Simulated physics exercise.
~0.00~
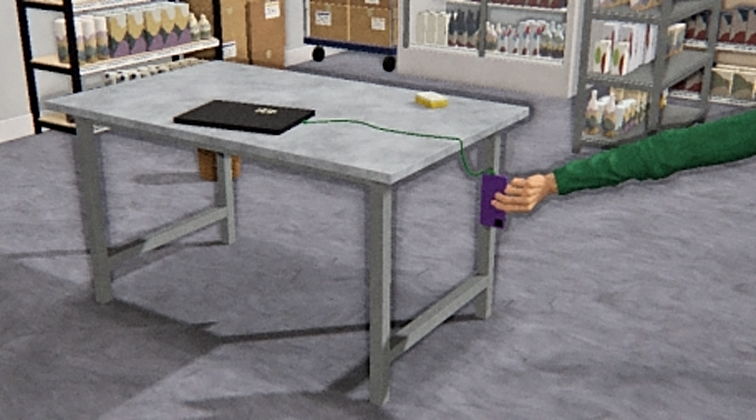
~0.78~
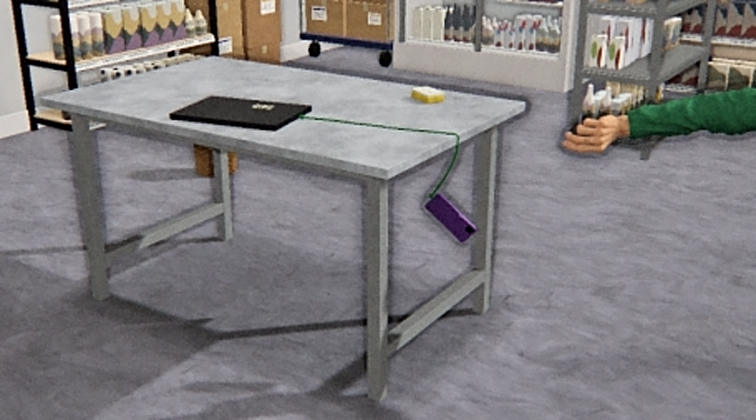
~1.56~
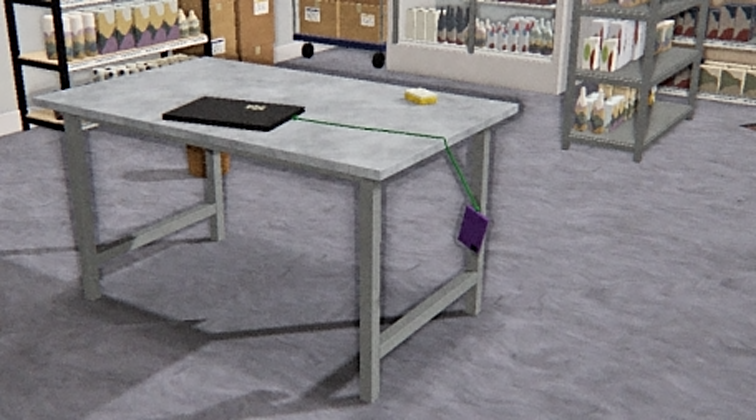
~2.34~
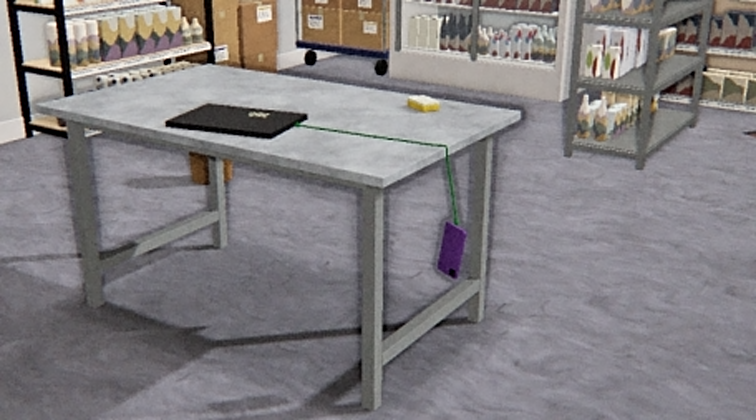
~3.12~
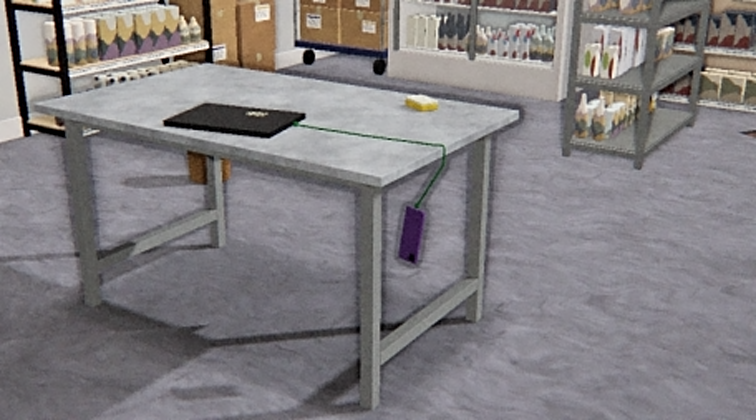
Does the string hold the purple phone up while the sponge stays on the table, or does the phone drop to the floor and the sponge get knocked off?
The string holds the purple phone, which is left dangling below the table edge, and the sponge keeps its place on the table.
